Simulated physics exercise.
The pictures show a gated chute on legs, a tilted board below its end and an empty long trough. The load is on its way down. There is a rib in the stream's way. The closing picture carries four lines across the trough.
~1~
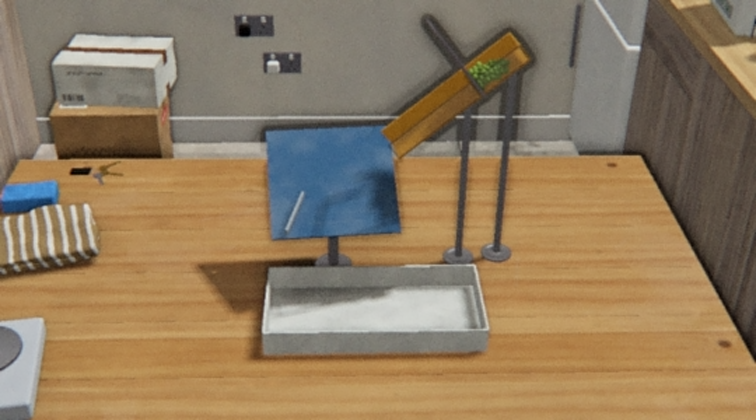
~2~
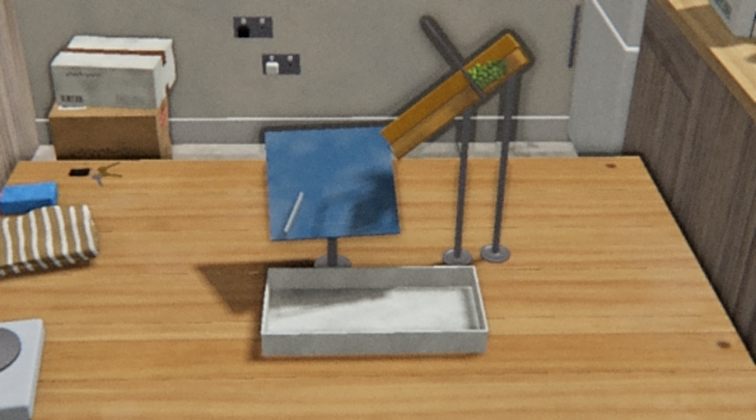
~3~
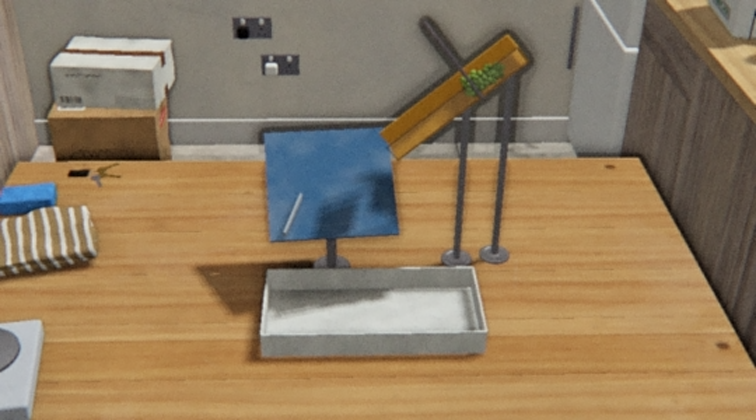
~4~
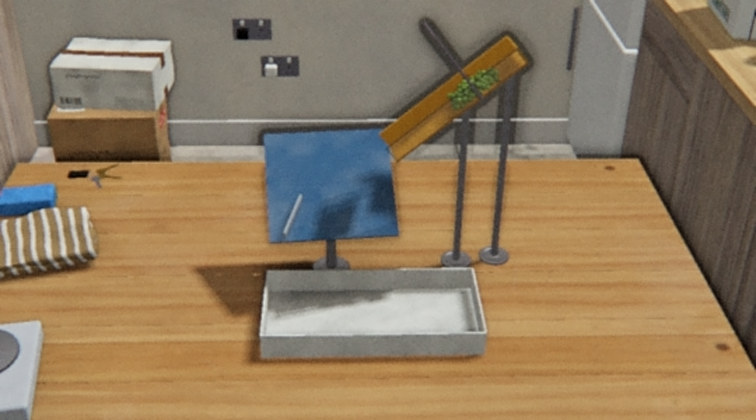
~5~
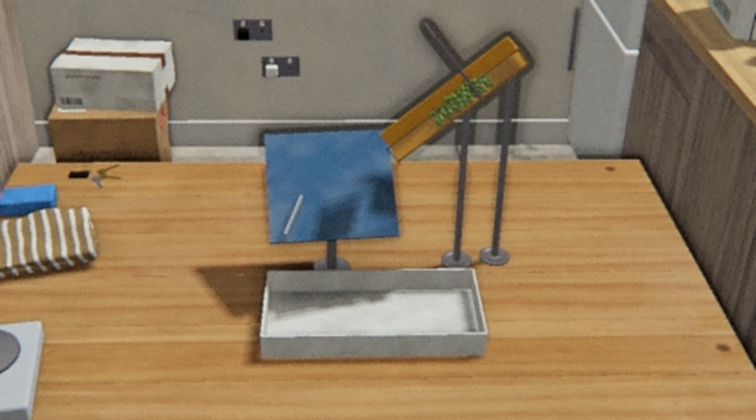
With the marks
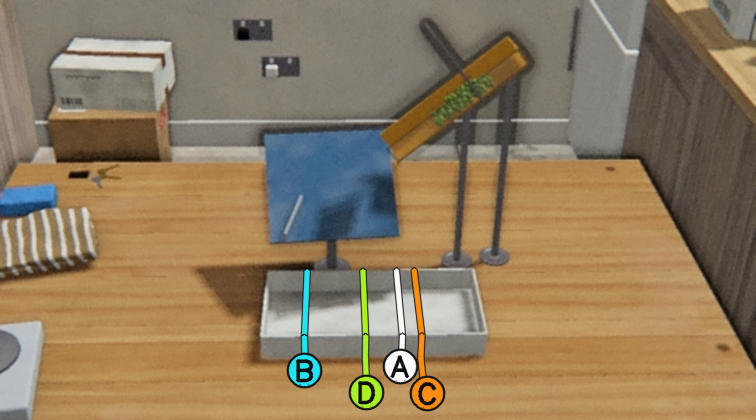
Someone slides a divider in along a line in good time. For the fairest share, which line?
I would pick line B.
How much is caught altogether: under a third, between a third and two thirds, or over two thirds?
It is over two thirds.
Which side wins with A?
The left side.
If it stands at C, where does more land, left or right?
Left.
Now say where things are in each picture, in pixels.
The first picture shows load behind the gate near (489, 72), dried peas; lip of the chute near (396, 152), sloping fairly steeply.
The second picture shows middle of the board near (331, 182), tilted fairly steeply; middle of its low edge near (336, 237); of its high edge near (327, 129).
The third picture shows front corners of the trough near (261, 335) and (487, 331), empty; front of the load near (468, 93).
The fourth picture shows middle of the load near (475, 85); its front near (456, 108), close to a quarter of the way to the lip; rib from (301, 195) to (284, 233).
The fifth picture shows middle of the load near (464, 94); its front near (432, 115), close to half of the way to the lip.
On the marked copy, line A crosses the front rim at (402, 334); line B crosses the front rim at (304, 336); line C crosses the front rim at (421, 334); line D crosses the front rim at (365, 335).
If A is chosen, of what is caught, the whole lot on the left of the divider, none at all on the right.
If B is chosen, of what is caught, close to two thirds on the left of the divider, close to a third on the right.
If C is chosen, of what is caught, the whole lot on the left of the divider, none at all on the right.
If D is chosen, of what is caught, all but a few on the left of the divider, only a few on the right.
